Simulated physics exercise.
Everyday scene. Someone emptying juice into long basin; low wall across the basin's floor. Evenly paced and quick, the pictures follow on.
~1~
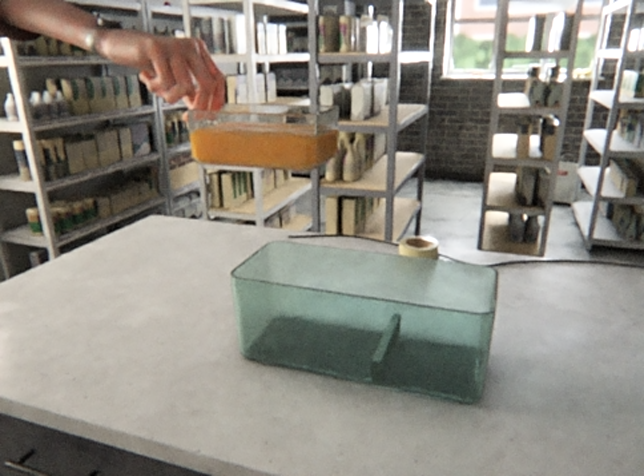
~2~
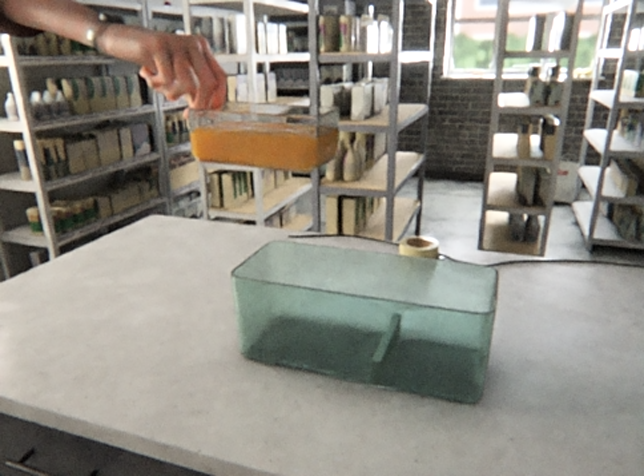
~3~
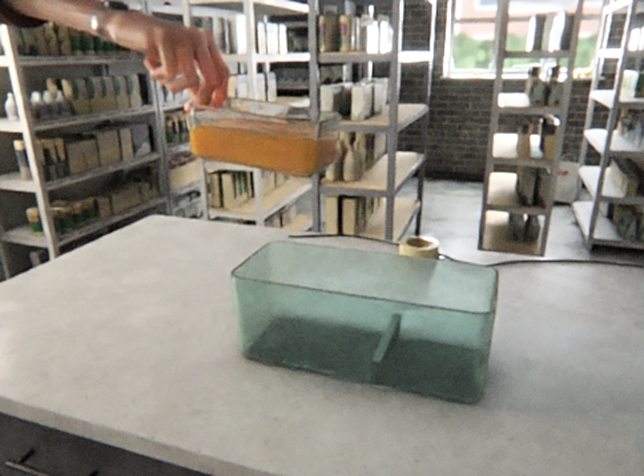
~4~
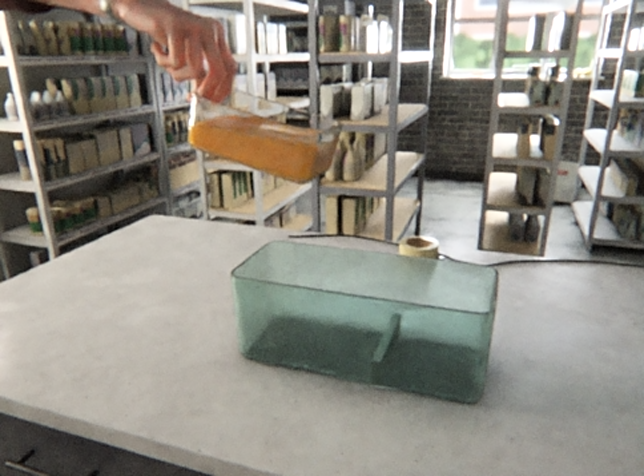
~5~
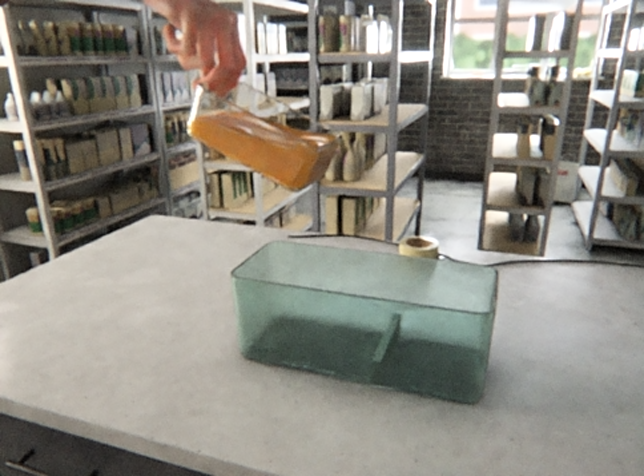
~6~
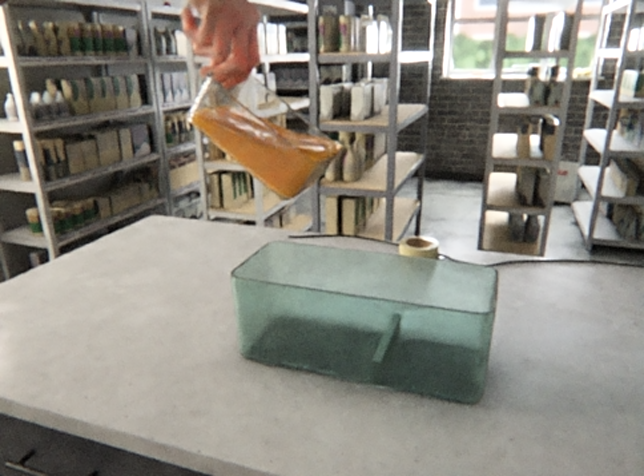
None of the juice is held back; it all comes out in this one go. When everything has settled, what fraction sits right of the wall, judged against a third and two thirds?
It settles with less than one third on the right.
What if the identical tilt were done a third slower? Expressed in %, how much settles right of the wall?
I'd say close to 30 per cent.
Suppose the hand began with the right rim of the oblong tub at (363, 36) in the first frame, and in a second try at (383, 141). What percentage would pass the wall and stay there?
It comes out at around 50 percent and then around 55 percent.
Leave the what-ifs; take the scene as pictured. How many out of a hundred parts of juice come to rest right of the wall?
About 20 percent.
A moment on, the oblong tub is tipped right over and 9 per cent is still to pour, 34 is left of the wall and 0 right of it.
Next, the oblong tub is tipped right over and 2 per cent is still to pour, 77 is left of the wall and 10 right of it.
Then the oblong tub is tipped right over and 0 per cent is still to pour, 66 is left of the wall and 19 right of it.
Later the oblong tub is tipped right over and 0 per cent is still to pour, 69 is left of the wall and 21 right of it.
In the end 68 per cent lies left of the wall, 21 right of it and 10 outside.
